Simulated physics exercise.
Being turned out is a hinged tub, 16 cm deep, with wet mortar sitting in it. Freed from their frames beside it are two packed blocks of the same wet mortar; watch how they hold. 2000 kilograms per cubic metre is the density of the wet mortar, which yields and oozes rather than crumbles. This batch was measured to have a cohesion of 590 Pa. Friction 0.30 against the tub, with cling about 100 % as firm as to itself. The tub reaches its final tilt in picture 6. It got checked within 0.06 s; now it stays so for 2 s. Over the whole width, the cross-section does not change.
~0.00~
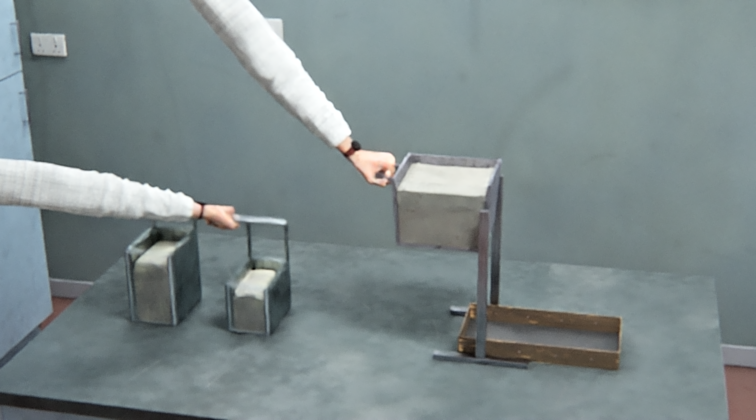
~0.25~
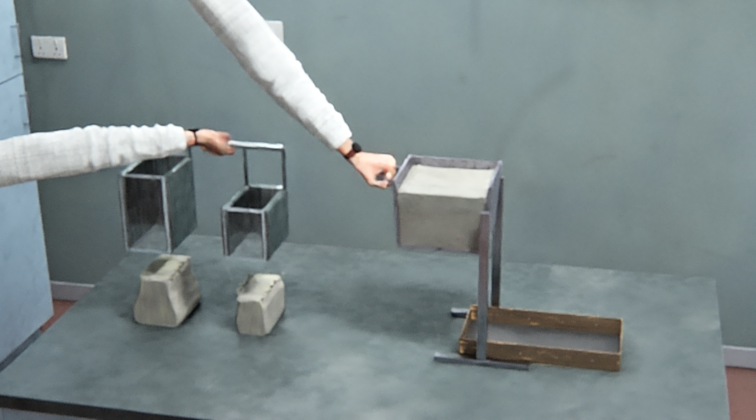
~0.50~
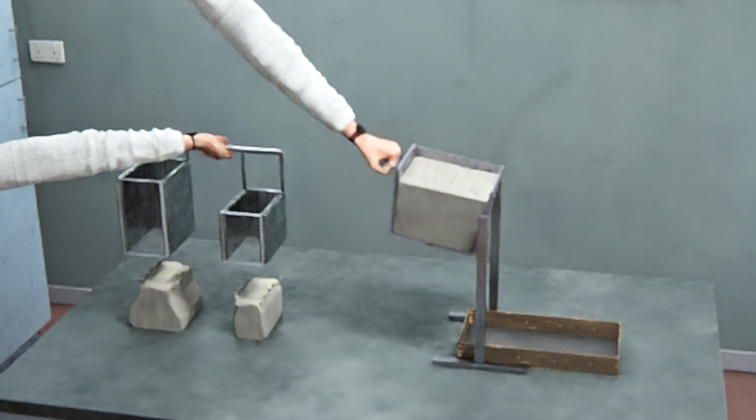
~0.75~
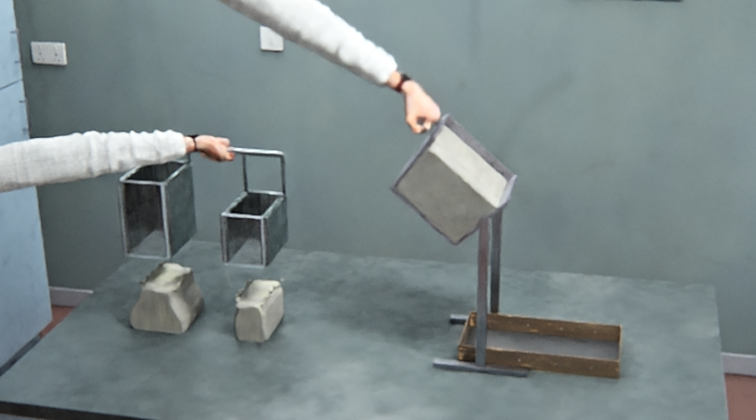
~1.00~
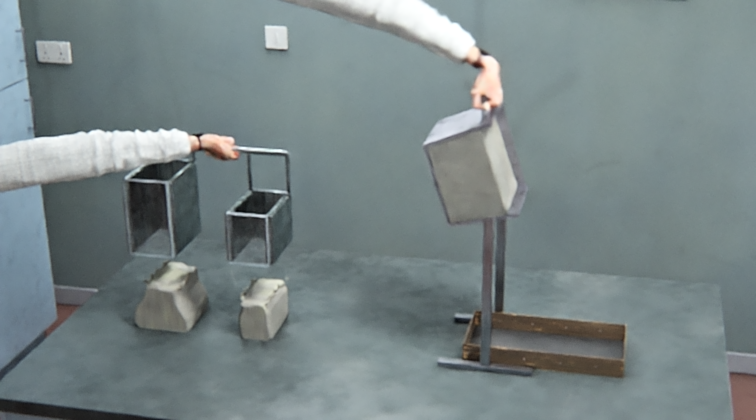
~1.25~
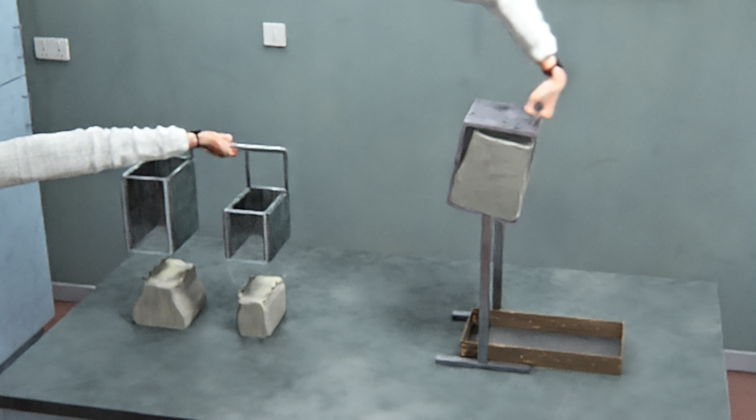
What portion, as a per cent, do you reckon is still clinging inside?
I reckon close to 33 % is still clinging.
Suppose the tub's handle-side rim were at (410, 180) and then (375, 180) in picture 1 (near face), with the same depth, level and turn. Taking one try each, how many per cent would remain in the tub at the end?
In that order: 35 %, 30 %.
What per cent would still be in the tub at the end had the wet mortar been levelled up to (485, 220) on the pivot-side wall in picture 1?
45 %.
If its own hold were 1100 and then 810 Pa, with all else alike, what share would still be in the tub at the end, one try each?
The two runs give near 18 % and near 35 % respectively.
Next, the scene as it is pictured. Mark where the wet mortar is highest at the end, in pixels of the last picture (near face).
Close to pixel (486, 185).
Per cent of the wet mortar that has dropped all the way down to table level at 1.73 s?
I'd say close to 65 per cent of it.
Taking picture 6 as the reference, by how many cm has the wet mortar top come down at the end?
13 cm or so.
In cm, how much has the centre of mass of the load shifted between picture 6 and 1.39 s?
Displacement noted: Approx. 7 cm... about that.
By 1.39 s, the tub is at 100 degrees and holds 69 %.
By 1.56 s, the tub is at 100 degrees and holds 34 %.
By 1.73 s, the tub is at 100 degrees and holds 33 %.
By 1.90 s, the tub is at 100 degrees and holds 33 %.
By 3.25 s, at the end, the tub is at 100 degrees and holds 33 %.
